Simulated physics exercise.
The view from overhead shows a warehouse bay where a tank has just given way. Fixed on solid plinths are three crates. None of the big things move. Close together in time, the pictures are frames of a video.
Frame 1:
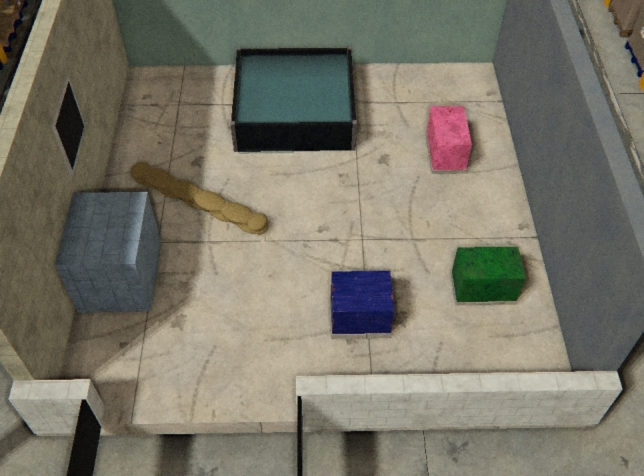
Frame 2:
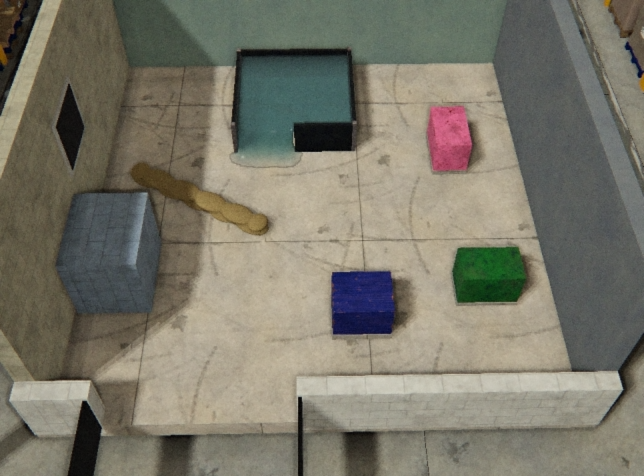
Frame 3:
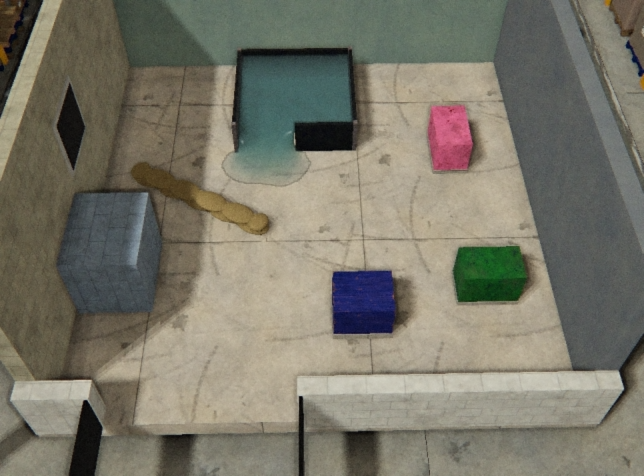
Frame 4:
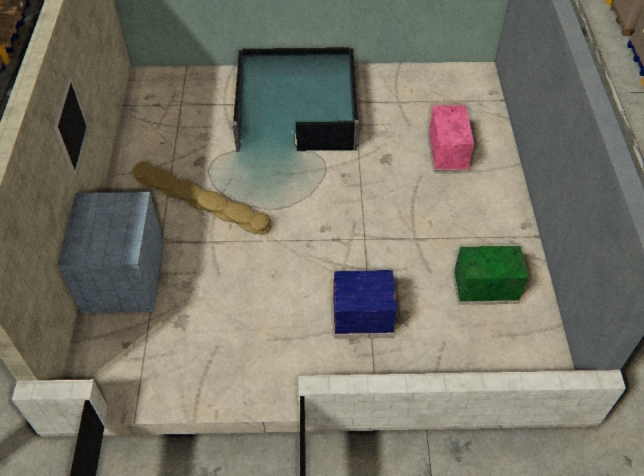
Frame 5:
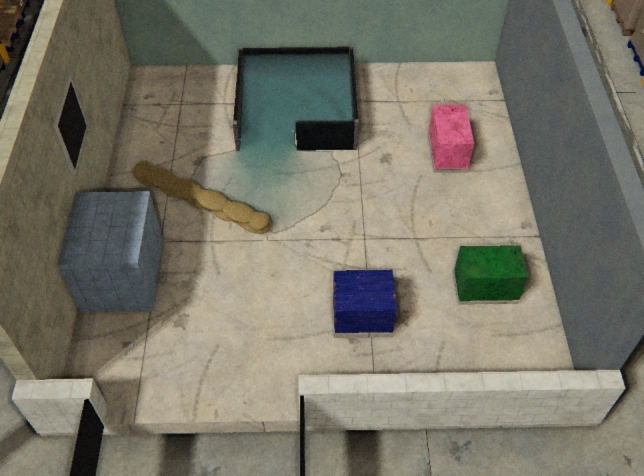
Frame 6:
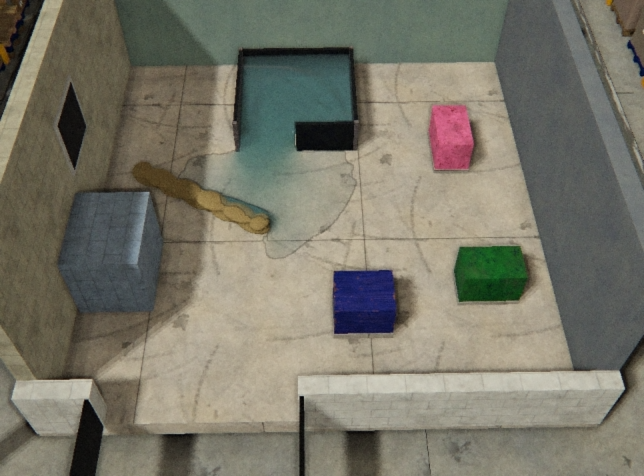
Warehouse bay seen from above, with water pouring from a gap in a dark-walled tank and spreading across the floor past a tan barrier.
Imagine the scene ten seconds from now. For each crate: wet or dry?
One by one: The blue crate is flooded, the pink crate is not flooded, the green crate is flooded.
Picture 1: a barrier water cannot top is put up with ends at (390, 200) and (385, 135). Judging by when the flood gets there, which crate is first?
The crate marked blue.
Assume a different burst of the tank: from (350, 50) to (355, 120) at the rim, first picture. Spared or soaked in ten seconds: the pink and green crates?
In that case the pink one is flooded and the green one is flooded.
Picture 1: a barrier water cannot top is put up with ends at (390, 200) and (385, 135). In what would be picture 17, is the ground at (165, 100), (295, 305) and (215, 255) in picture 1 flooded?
The first point comes out unwetted, the next inundated, the last inundated.
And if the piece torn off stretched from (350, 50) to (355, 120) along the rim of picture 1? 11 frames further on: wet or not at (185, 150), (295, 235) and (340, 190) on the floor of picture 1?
Obs. 1: Moisture-free; obs. 2: Moisture-free; obs. 3: Moisture-free.
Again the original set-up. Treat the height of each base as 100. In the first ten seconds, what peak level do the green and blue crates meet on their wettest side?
280 and 150 per cent, roughly.
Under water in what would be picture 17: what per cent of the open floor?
Close to 30 in a hundred, I think.
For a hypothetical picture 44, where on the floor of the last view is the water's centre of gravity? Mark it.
Estimate: (317, 188).
A moment on, water covers 15 % of the floor; the blue crate water round its plinth, the pink crate not reached, the green crate not reached.
Next, water covers 30 % of the floor; the blue crate water round its plinth, the pink crate not reached, the green crate water round its plinth.
Then, water covers 50 % of the floor; the blue crate water round its plinth, the pink crate not reached, the green crate water round its plinth.
Later, water covers 65 % of the floor; the blue crate water round its plinth, the pink crate water round its plinth, the green crate water round its plinth.
In the end, water covers 90 % of the floor; the blue crate was topped, the pink crate stayed above the water, the green crate was topped.
